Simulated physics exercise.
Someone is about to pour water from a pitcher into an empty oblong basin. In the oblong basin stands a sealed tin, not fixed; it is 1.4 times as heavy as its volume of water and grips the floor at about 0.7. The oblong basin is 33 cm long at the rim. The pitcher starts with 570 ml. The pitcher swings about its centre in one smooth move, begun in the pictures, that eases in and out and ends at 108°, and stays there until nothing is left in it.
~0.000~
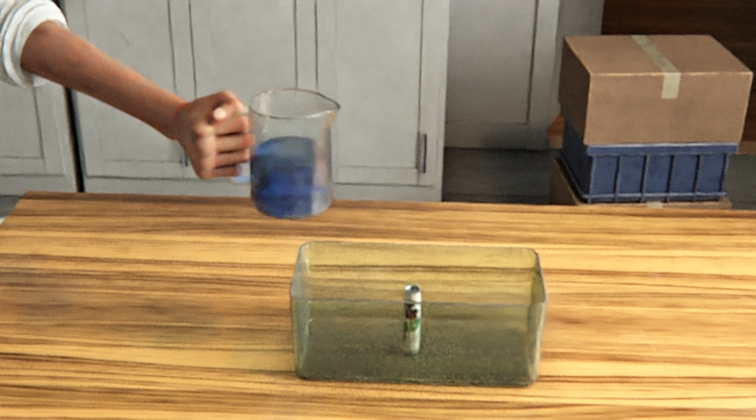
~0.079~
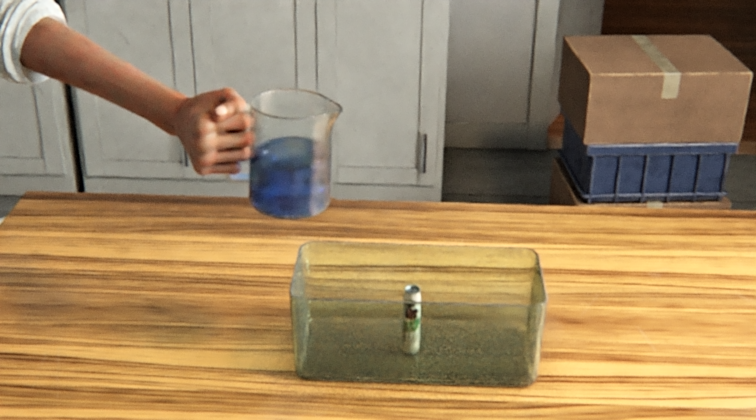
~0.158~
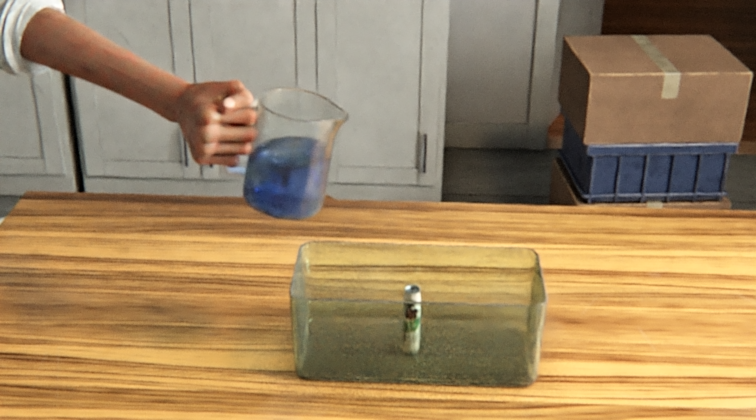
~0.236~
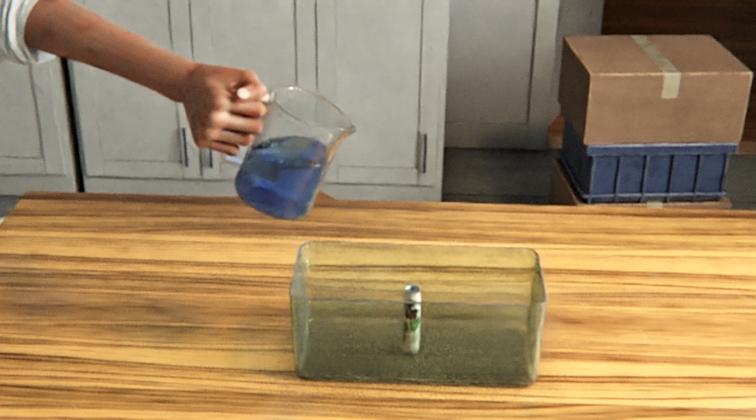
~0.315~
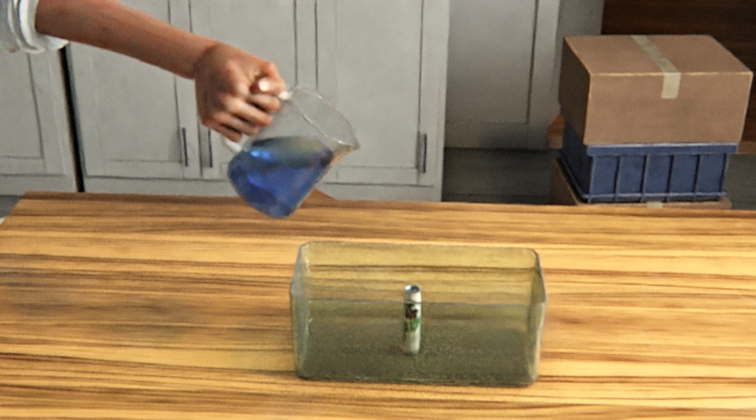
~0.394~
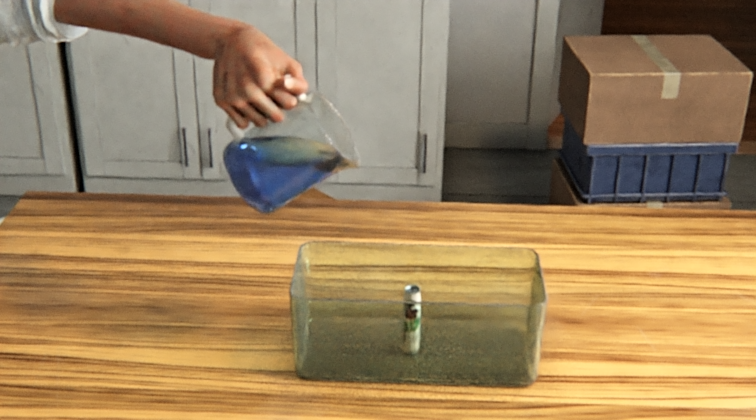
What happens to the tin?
The tin goes over.
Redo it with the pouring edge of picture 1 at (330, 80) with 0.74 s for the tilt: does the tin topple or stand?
Then it goes over.
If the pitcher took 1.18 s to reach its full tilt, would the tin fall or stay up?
The tin falls.
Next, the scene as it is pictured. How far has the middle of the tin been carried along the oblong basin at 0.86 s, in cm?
Some 5 cm.
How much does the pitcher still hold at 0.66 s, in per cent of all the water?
Some 64 per cent.
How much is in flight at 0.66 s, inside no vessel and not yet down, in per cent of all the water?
Some 28 per cent.
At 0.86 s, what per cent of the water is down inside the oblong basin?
Near 62 in a hundred.
Then, 0.66 s in, the tilt is 102° and 64 per cent is still to pour; the tin stands where it began.
Then, 0.86 s in, the tilt is 108° and 20 per cent is still to pour; the tin stands 5 cm from where it began.
Then, 1.06 s in, the tilt is 108° and 3 per cent is still to pour; the tin lies on its side.
Then, 1.28 s in, the tilt is 108° and 0 per cent is still to pour; the tin lies on its side.
Finally, the tin lies on its side.
